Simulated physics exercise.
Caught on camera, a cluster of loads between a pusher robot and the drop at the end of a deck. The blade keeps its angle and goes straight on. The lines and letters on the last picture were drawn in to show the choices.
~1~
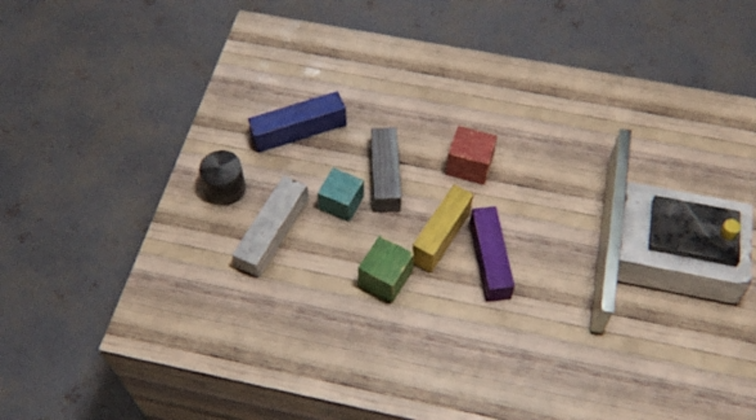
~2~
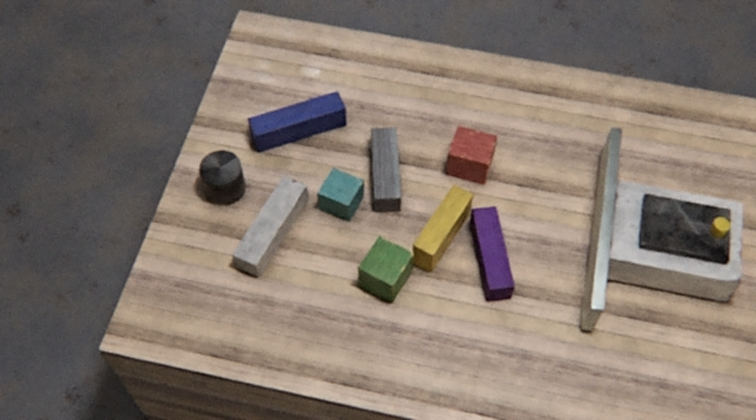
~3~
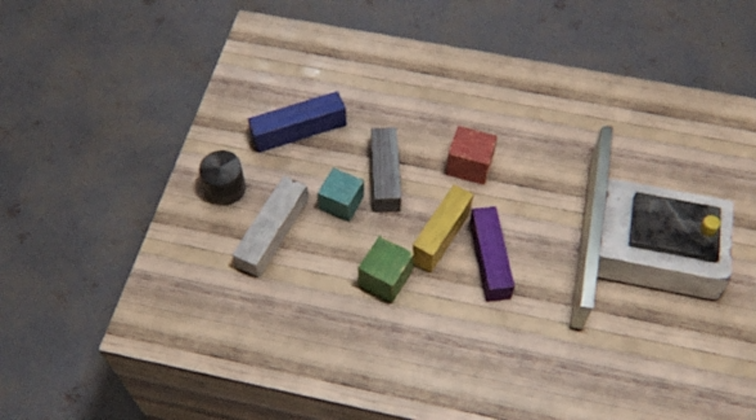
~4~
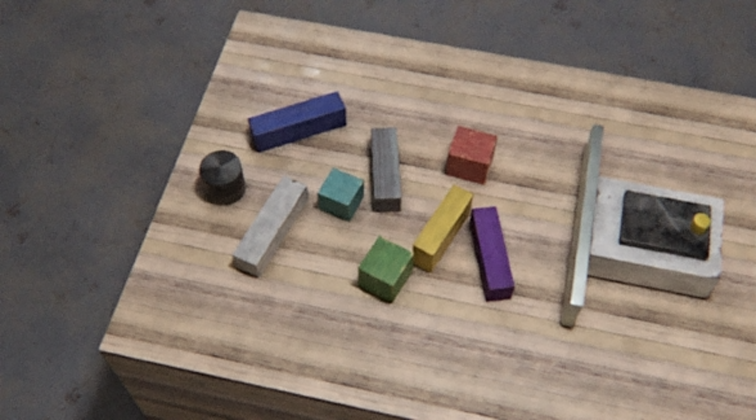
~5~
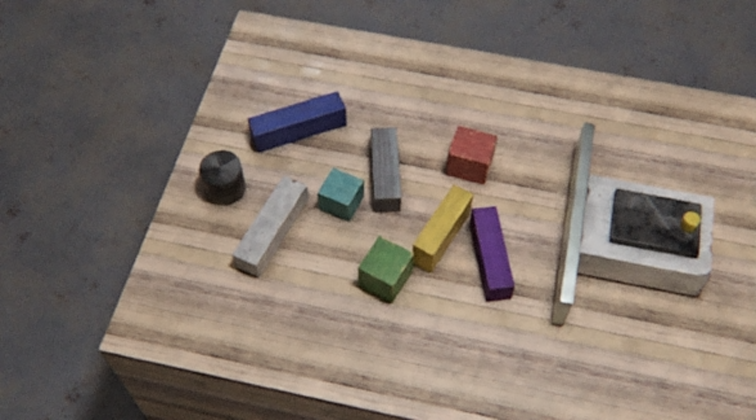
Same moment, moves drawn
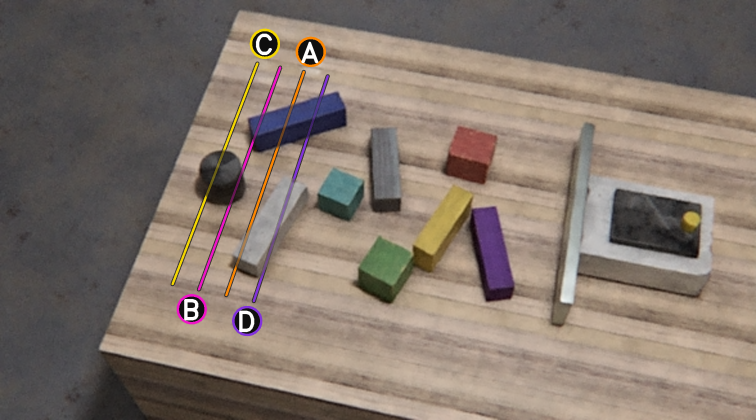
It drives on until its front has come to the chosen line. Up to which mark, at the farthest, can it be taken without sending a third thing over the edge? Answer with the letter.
The farthest such stop is B.
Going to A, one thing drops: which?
The black canister goes over.
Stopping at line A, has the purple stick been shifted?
By then, yes.
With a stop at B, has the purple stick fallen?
No.
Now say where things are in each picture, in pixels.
In the first picture, turquoise crate (341, 194); black canister (223, 178); yellow bar (443, 228).
In the second picture, robot (679, 226); white bar (272, 225).
In the third picture, robot (669, 225); purple stick (491, 253).
In the fourth picture, robot (659, 223); red crate (471, 155).
In the fifth picture, robot (649, 221); turquoise crate (341, 194); black canister (223, 178); yellow bar (443, 228).
On the marked copy, A at (268, 175); B at (243, 170); C at (218, 165); D at (294, 180).
With B. Early on, robot (524, 197); green crate (382, 270); red crate (438, 150).
Further on, robot (401, 174); black canister (196, 180); turquoise crate (243, 185).
At the end, robot (306, 156); black canister over the edge; turquoise crate (171, 176); one fallen.
As for the rest, A is within the limit but short; C drops three; D is within the limit but short.
